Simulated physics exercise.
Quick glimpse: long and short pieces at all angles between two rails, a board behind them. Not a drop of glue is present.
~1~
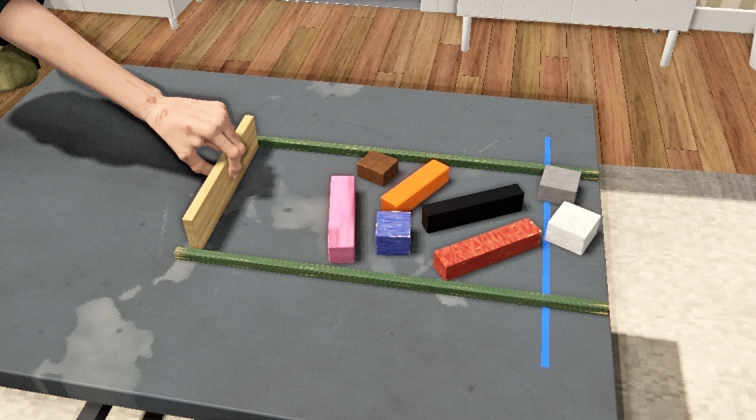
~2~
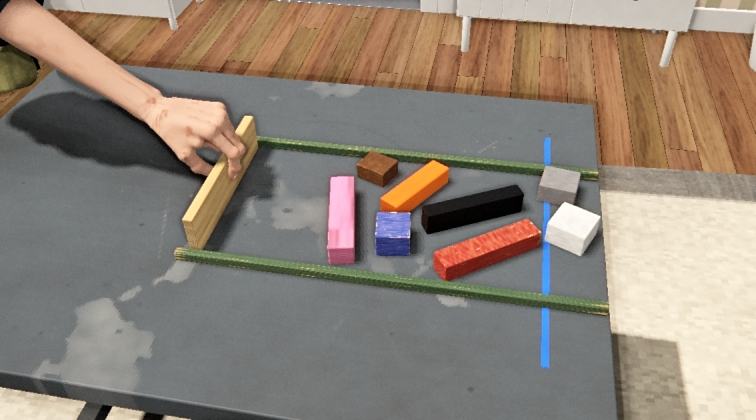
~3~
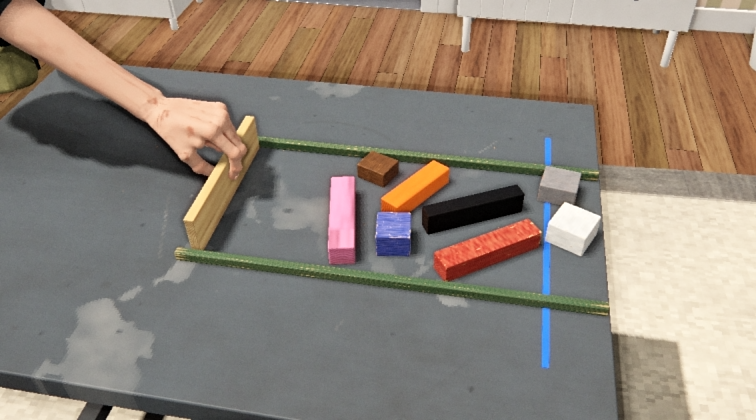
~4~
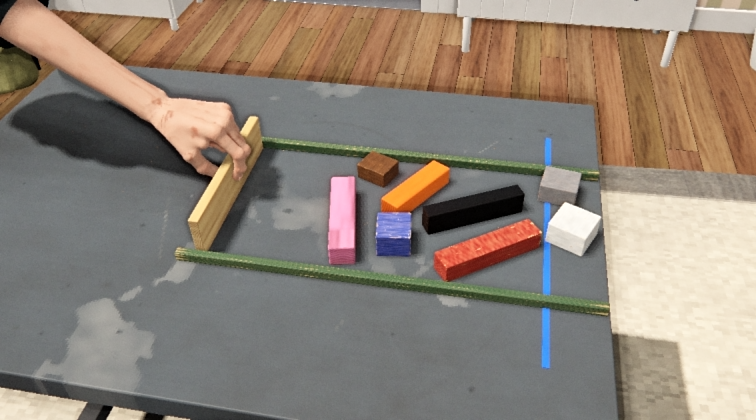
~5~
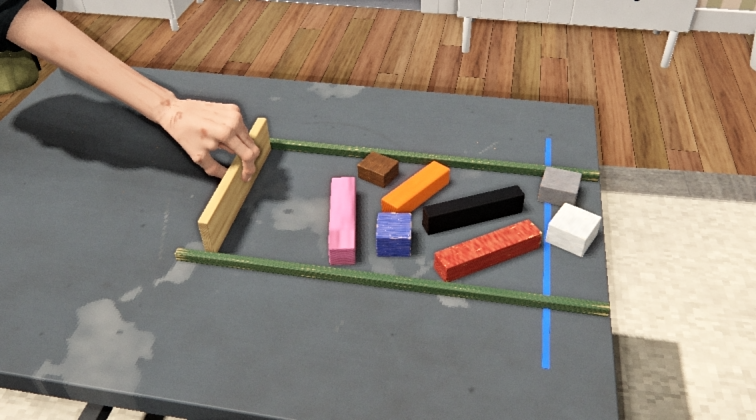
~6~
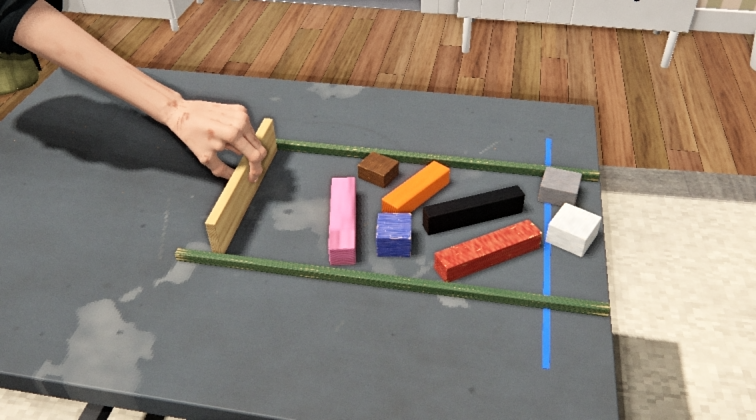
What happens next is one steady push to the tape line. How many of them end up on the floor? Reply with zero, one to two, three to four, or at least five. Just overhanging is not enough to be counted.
It comes to three to four.
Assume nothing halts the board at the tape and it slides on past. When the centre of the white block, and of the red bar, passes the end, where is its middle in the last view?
The white block puts it at (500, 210), the red bar at (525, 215).
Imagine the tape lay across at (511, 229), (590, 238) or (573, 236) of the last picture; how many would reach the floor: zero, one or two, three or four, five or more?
Falls: One or two; more than four; more than four.
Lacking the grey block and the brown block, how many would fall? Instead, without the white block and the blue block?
In order, the numbers are 3 and 2.
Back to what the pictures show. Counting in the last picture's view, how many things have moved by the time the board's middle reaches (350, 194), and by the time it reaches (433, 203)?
That gives 2 for the first and 8 for the second.
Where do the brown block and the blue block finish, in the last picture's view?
(565, 185) and (595, 281).
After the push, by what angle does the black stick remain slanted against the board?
Around 15 degrees.
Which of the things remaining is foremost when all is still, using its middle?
That would be the black stick.
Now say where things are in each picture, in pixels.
In the first picture, white block (573, 228); grey block (559, 186); red bar (488, 249); board (225, 179); tape (547, 232).
In the second picture, grey block (559, 187); board (224, 180).
In the third picture, red bar (488, 250); pink stick (343, 218).
In the fourth picture, white block (573, 229); orange stick (416, 190).
In the fifth picture, grey block (560, 188); blue block (394, 234).
In the sixth picture, white block (574, 229); grey block (560, 188); red bar (488, 251); board (245, 183); tape (547, 233).
Soon after, none off yet; white block at rest near (574, 229); grey block at rest near (560, 188); red bar at rest near (488, 251).
Then, none off yet; white block at rest near (577, 228); grey block at rest near (561, 187); red bar moved a little near (509, 254).
Further on, none off yet; white block moved about its own width near (605, 211); grey block moved about its own width near (587, 184); red bar moved about its own width near (579, 257).
At rest, the number that fall off is three or four; fallen, red bar, grey block and white block.
